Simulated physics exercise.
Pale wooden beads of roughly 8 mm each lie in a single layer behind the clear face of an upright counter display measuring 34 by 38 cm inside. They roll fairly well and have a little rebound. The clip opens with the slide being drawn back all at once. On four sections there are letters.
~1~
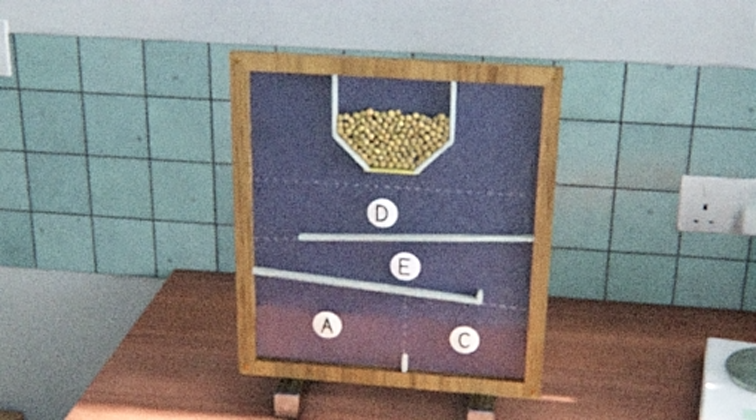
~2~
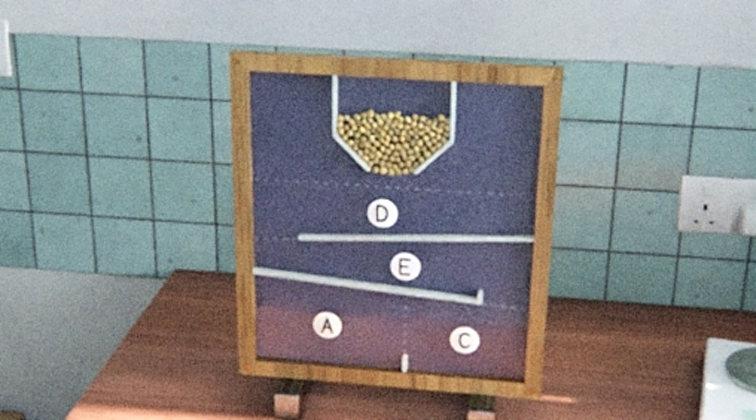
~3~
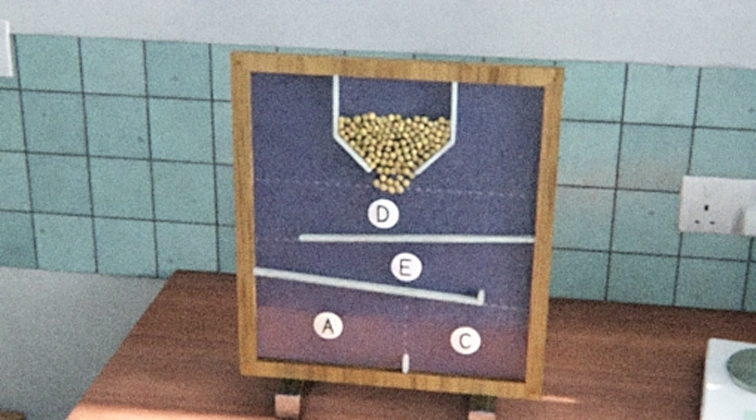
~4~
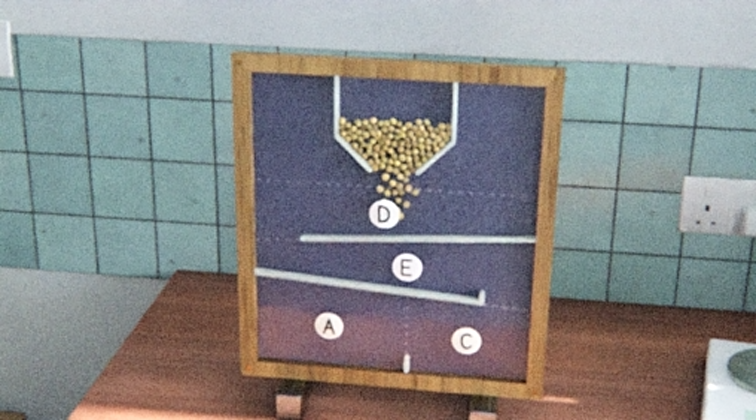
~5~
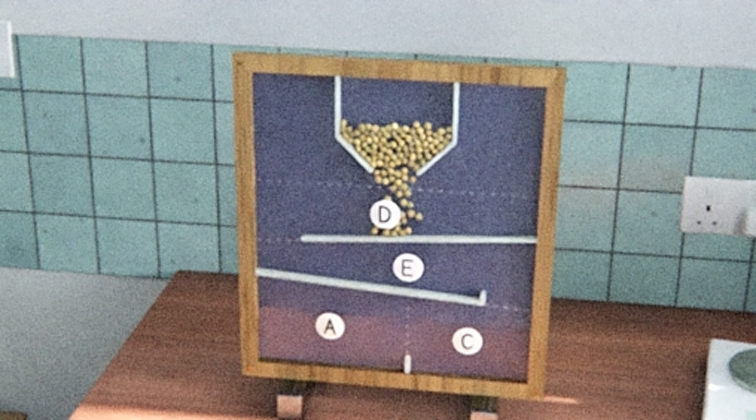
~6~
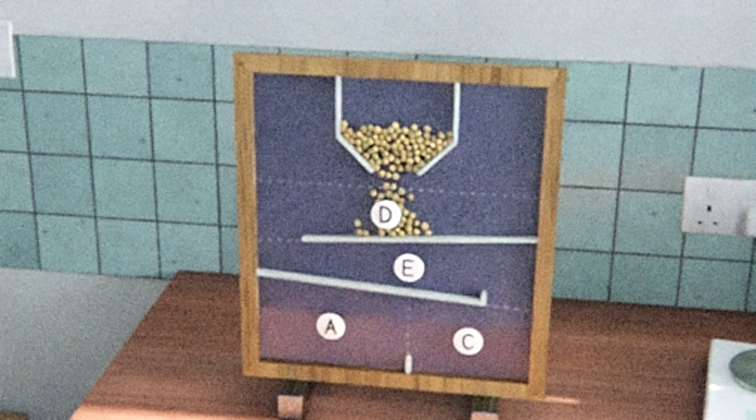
In the video, pale beads sit in a funnel inside an upright wood-framed display on a counter, then pour through its bottom opening past the letter D, landing on the upper ledge and spreading into a small, loose pile.
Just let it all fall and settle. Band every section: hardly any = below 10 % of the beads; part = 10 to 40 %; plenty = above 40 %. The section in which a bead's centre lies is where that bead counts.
Section A = hardly any; section C = hardly any; section D = plenty; section E = part.
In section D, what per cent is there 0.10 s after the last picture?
The share there is close to 50 per cent.
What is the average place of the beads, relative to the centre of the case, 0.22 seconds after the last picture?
Left about 1 cm, up about 2 cm.
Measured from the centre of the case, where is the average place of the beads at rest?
Some 2 cm left and 1 cm below.
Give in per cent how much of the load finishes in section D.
About 70 %.
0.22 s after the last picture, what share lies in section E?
Share: Near 5 %.
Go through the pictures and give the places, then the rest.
The first frame shows about 120 beads; beads centred (394, 136); A (327, 325), C (465, 340), D (382, 213), E (405, 266); slide (366, 168) to (419, 172).
The second frame shows beads centred (395, 139); 5 out, bottom bead (391, 172).
The third frame shows beads centred (396, 145); 14 out, bottom bead (392, 190).
The fourth frame shows beads centred (391, 151); 21 out, bottom bead (392, 217).
The fifth frame shows beads centred (398, 162); 34 out, bottom bead (394, 233).
The sixth frame shows beads centred (393, 168); 40 out, bottom bead (366, 234); wall ends (305, 238), (484, 294), (408, 359), (338, 73) to (372, 170), (420, 173) to (458, 79).
Then, 0.10 s after the last picture, the beads' middle is in line with and 5 cm above the centre; D 50 %.
Then, 0.22 s after the last picture, the beads' middle is 1 cm left of and 2 cm above the centre; D 80 %, E 5 %.
Then, 0.45 s after the last picture, the beads' middle is 2 cm left of and level with the centre; D 85 %, E 15 %.
All still 2.0 s after it, A 0 %, C 0 %, D 70 %, E 30 %.
